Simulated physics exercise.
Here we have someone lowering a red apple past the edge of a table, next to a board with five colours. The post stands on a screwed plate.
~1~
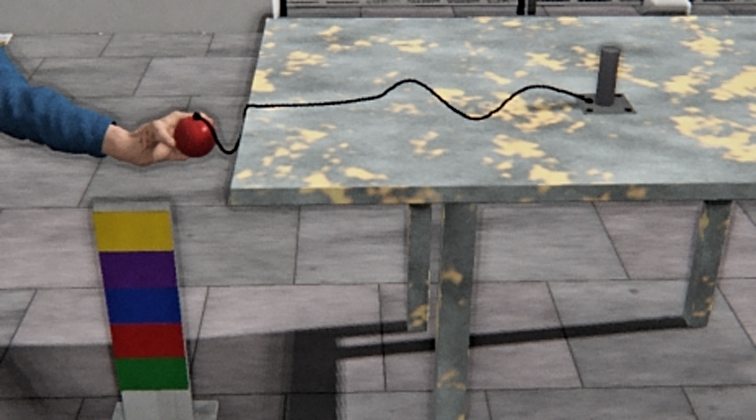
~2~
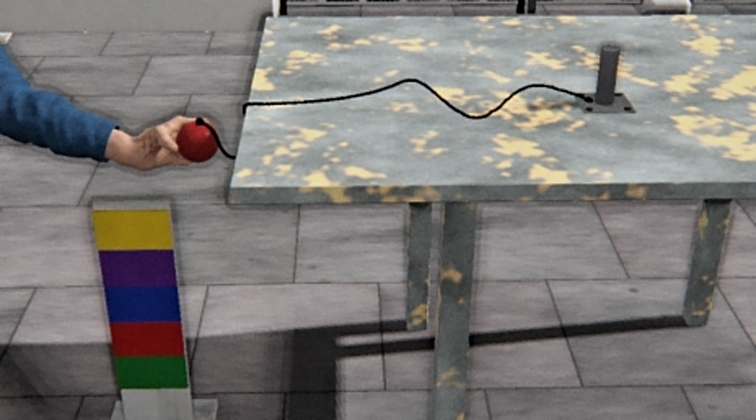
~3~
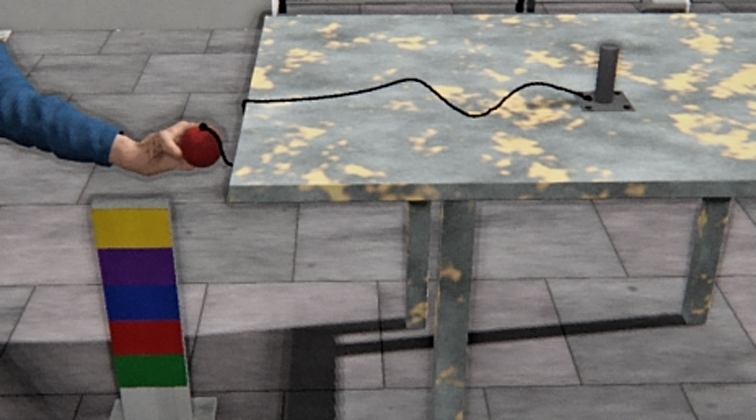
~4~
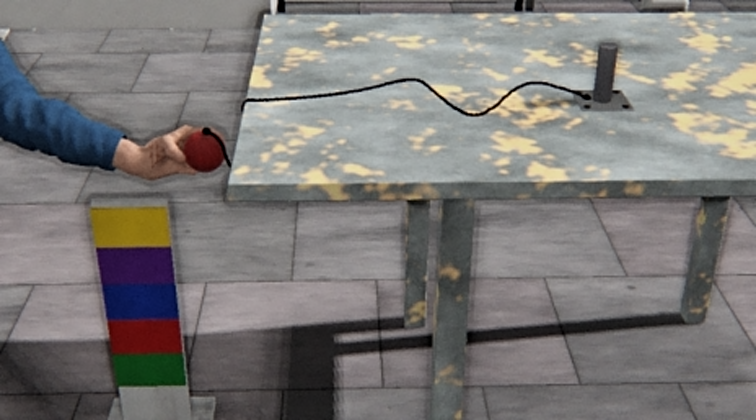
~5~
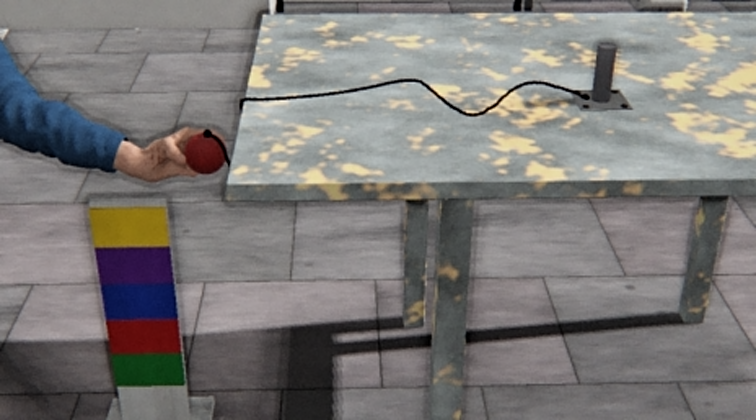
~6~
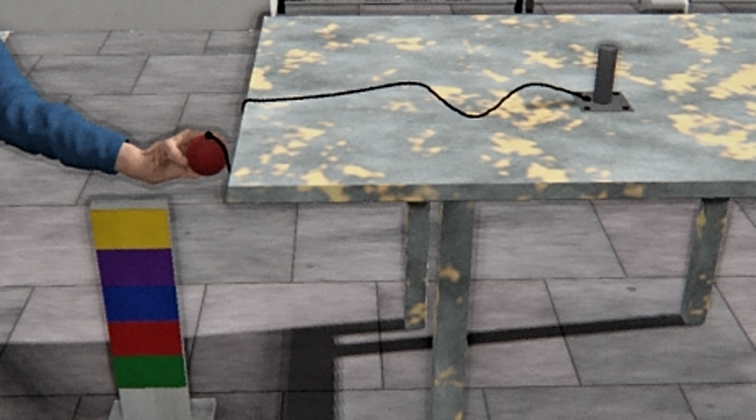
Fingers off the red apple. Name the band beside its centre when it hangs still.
At red.
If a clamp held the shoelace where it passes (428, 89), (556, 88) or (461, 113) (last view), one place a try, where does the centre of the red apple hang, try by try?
About (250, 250), (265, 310) and (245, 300).
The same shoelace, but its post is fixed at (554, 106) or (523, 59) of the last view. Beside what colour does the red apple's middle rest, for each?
In that order: Green; green.
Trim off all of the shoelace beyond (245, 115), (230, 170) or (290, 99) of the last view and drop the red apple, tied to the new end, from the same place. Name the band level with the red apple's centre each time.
Taking them in turn: Yellow; blue; none, it hangs higher.
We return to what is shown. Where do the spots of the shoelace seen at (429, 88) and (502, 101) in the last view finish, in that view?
They go to (320, 100) and to (459, 101).
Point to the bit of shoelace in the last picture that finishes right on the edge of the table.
The one at (368, 90).
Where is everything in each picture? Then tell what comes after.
Red apple (195, 137); yellow (133, 233); purple (138, 271); blue (143, 307); red (147, 342); green (152, 375), in the first frame.
Red apple (198, 142); shoelace through (547, 86) (489, 115) (427, 87) (348, 97) (246, 115), in the second frame.
Red apple (201, 147), in the third frame.
Red apple (205, 152); shoelace through (545, 84) (487, 112) (425, 85) (336, 94) (244, 121), in the fourth frame.
Red apple (205, 154), in the fifth frame.
Red apple (207, 156); shoelace through (545, 85) (487, 113) (425, 86) (327, 96) (244, 129), in the sixth frame.
Early on, apple near (231, 327); level with red.
Midway, apple near (293, 341); level with red.
Near the end, apple near (237, 336); level with red.
Finally, apple near (266, 341); level with red. Its centre hangs level with the red band.
